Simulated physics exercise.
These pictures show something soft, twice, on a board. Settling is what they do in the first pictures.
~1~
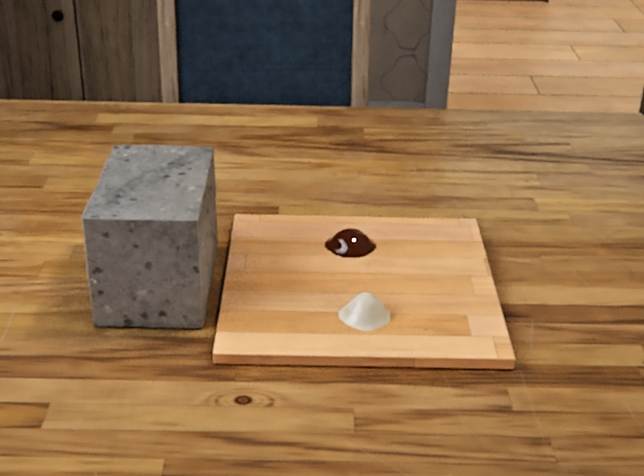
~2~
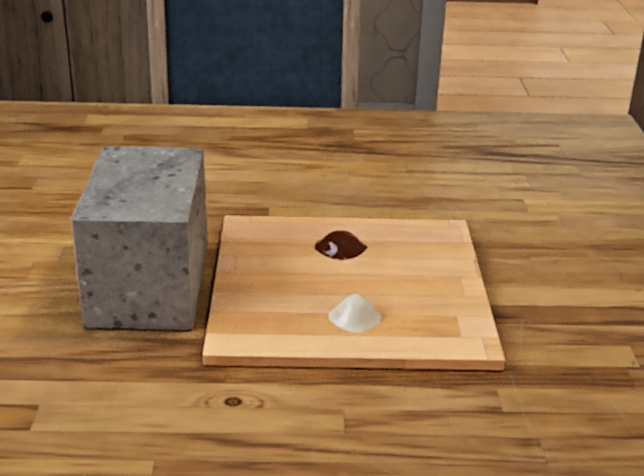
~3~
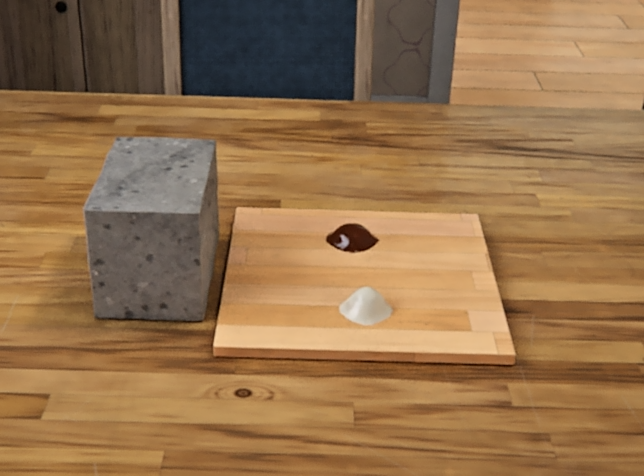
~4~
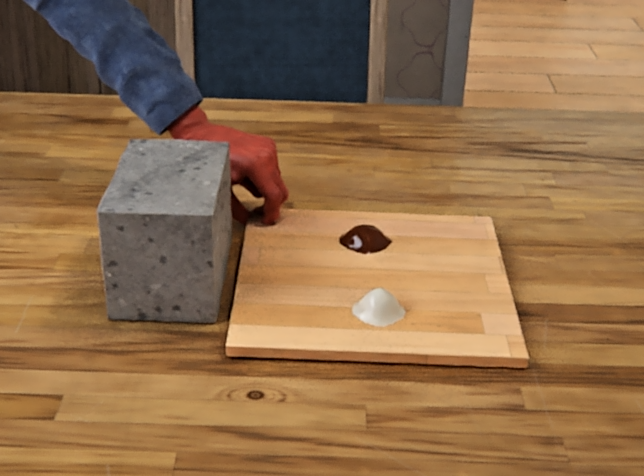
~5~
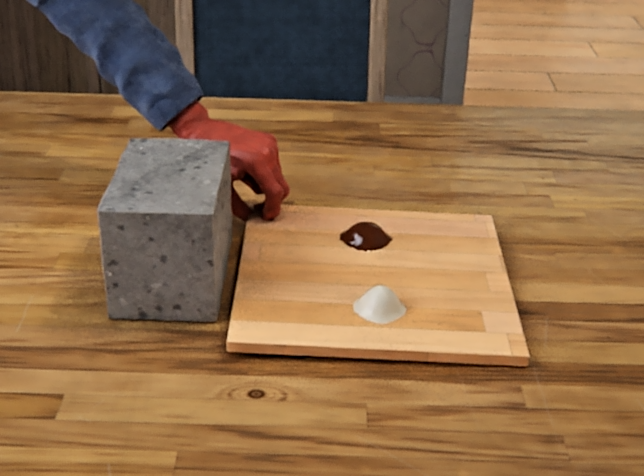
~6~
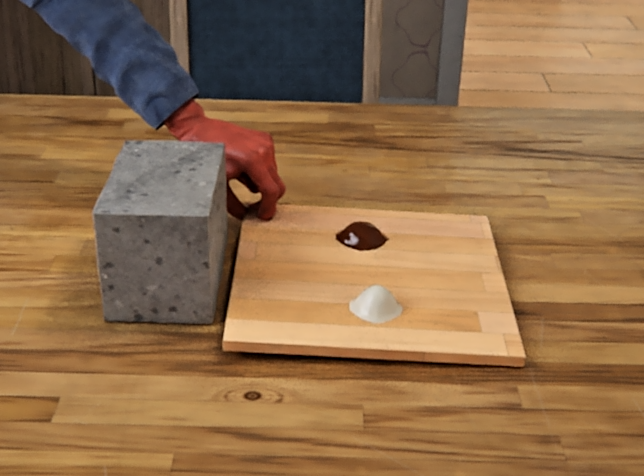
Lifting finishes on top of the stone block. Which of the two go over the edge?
What you'd see is the white sauce that keeps its place and the brown sauce that keeps its place.
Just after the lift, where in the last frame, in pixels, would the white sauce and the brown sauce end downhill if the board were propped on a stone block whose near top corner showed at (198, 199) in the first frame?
(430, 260), (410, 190).
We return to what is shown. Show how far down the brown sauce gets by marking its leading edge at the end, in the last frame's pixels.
Looks like it stops close to (407, 194).
Next, slope about 29°; the white sauce has not moved; the brown sauce has not moved.
After that, the white sauce has not moved; the brown sauce has not moved.
Finally, slope about 29°; the white sauce has not moved; the brown sauce has not moved.
